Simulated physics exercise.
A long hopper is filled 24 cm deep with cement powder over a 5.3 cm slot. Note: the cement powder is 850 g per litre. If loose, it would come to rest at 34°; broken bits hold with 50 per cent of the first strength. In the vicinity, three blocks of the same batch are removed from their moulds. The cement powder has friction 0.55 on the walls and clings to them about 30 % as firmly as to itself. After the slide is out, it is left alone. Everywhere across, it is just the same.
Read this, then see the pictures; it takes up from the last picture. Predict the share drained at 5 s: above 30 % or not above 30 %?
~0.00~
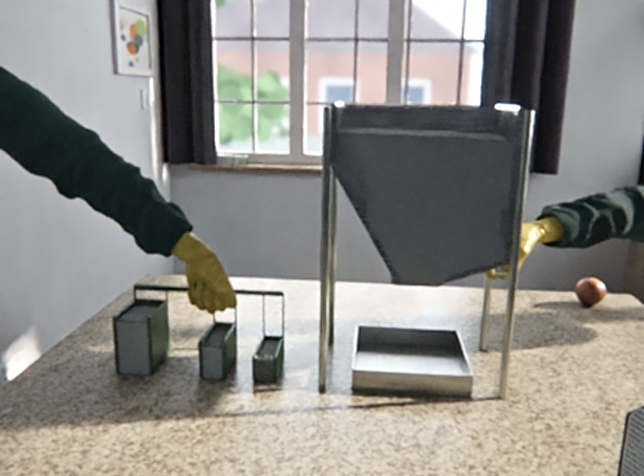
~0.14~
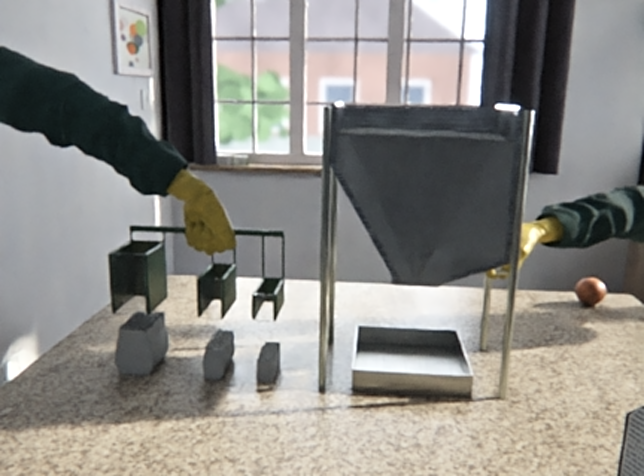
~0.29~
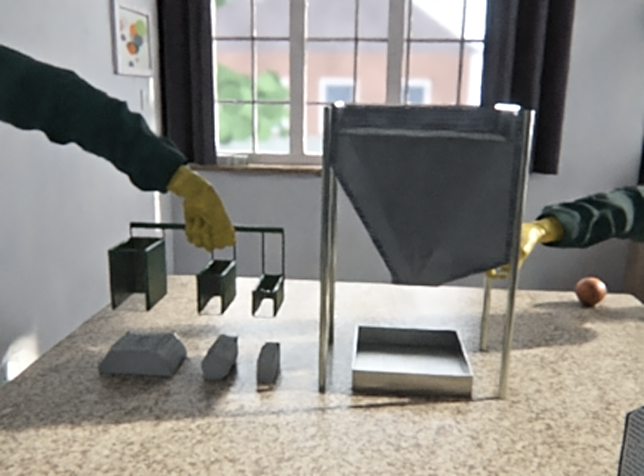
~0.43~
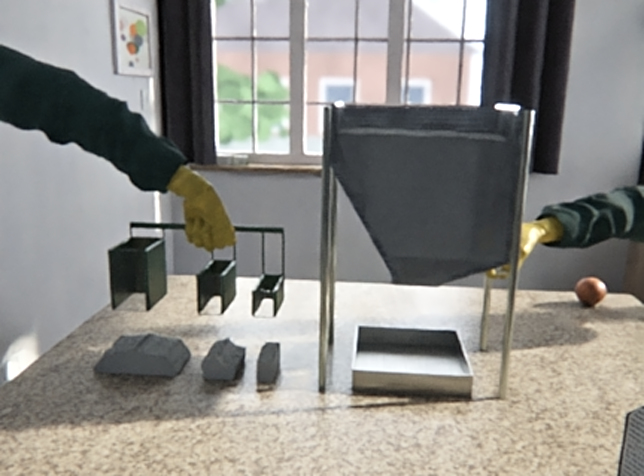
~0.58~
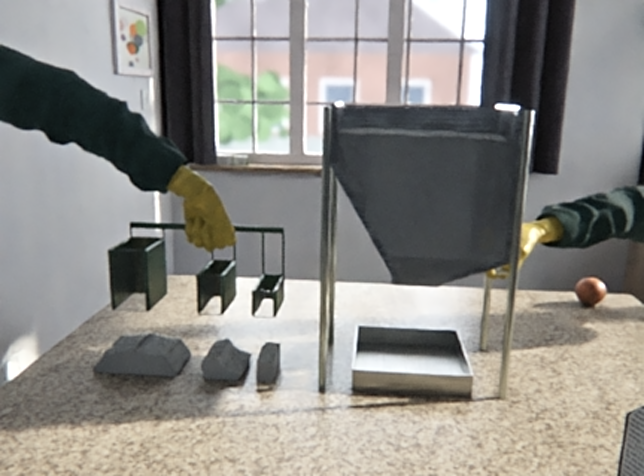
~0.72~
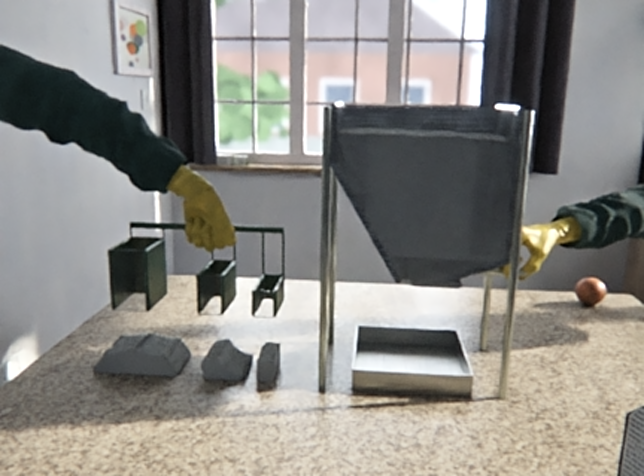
Above 30 %.
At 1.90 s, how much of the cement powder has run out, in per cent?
Share noted: Around 25 %.
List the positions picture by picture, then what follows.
The first picture shows end of the slide at (433, 285), not yet moved; highest point of the cement powder at (390, 135); test blocks 10 cm, 6.2 cm, 4.0 cm high (left to right).
The second picture shows end of the slide at (433, 285), not yet moved; highest point of the cement powder at (390, 135); test blocks 8.8 cm, 5.8 cm, 3.9 cm high (left to right).
The third picture shows end of the slide at (433, 285), not yet moved; highest point of the cement powder at (390, 135); test blocks 4.9 cm, 4.9 cm, 3.9 cm high (left to right).
The fourth picture shows end of the slide at (433, 285), not yet moved; highest point of the cement powder at (390, 135); test blocks 4.8 cm, 4.2 cm, 3.9 cm high (left to right).
The fifth picture shows end of the slide at (433, 285), not yet moved; highest point of the cement powder at (390, 135); test blocks 4.7 cm, 4.1 cm, 3.9 cm high (left to right).
The sixth picture shows end of the slide at (453, 286), moved 3.3 cm; highest point of the cement powder at (390, 135); test blocks 4.7 cm, 4.1 cm, 3.9 cm high (left to right).
By 1.07 s, 3 % has run out.
By 1.49 s, 16 % has run out.
By 1.90 s, 27 % has run out.
By 2.32 s, 40 % has run out.
By 5.62 s, at the end, 91 % has run out.
